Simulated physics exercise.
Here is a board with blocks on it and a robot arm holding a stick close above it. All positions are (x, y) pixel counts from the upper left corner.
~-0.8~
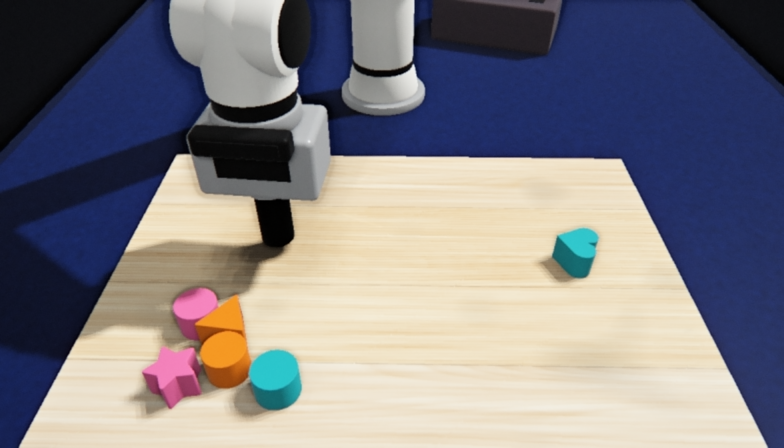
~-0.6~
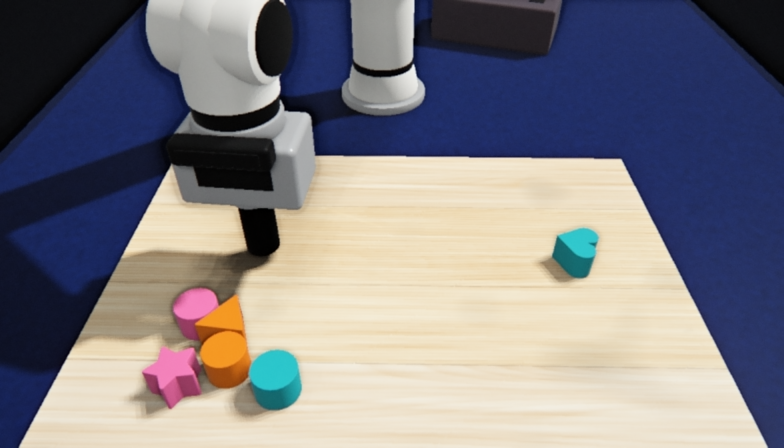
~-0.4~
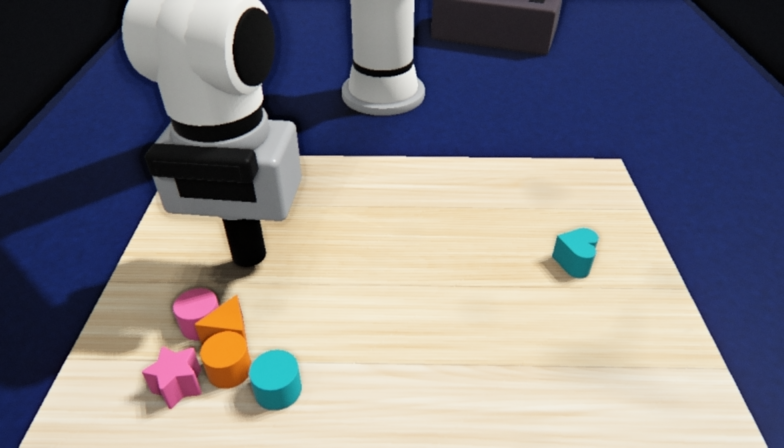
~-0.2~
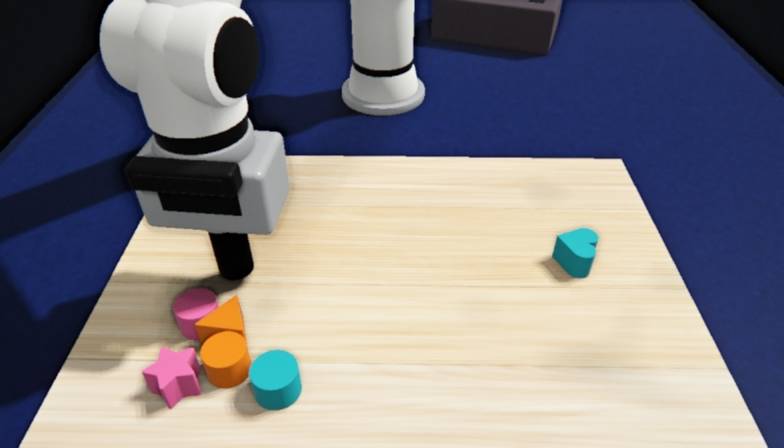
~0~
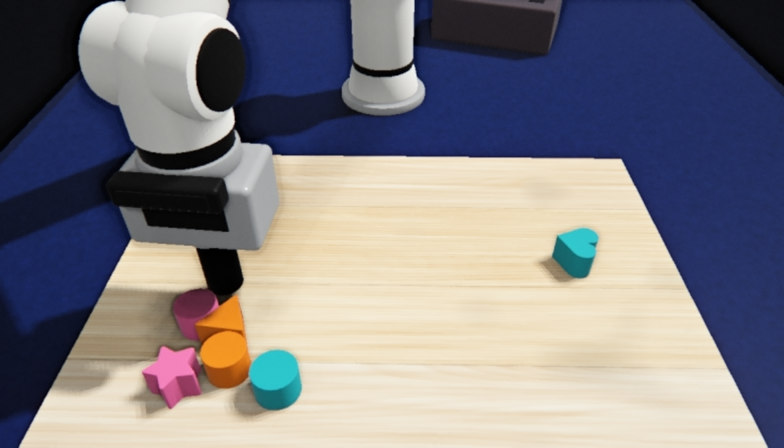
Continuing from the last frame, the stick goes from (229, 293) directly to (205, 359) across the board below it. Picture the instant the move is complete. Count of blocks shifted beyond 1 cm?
Three or more will move.
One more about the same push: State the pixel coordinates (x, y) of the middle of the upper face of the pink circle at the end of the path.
Final place: (154, 339).
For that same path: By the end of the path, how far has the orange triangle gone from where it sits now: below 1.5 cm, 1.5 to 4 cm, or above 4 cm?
The shift is from 1.5 to 4 cm.
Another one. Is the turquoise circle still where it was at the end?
Going by the path, yes.
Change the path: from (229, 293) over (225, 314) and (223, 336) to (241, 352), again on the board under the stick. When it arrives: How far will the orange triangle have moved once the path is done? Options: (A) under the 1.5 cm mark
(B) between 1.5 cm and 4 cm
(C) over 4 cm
That would be C.
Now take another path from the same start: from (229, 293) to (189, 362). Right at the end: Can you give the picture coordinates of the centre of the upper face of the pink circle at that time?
If I read the scene right, the answer is (135, 354).
On the path given first. Halfway along, stick at (214, 315); pink circle at (173, 324); orange circle at (224, 352); orange triangle at (230, 321).
At the end, stick at (201, 349); pink star block at (164, 370), turned 30° anticlockwise; pink circle at (154, 339); orange circle at (229, 360); orange triangle at (240, 327), turned 25° anticlockwise; turquoise circle not moved.
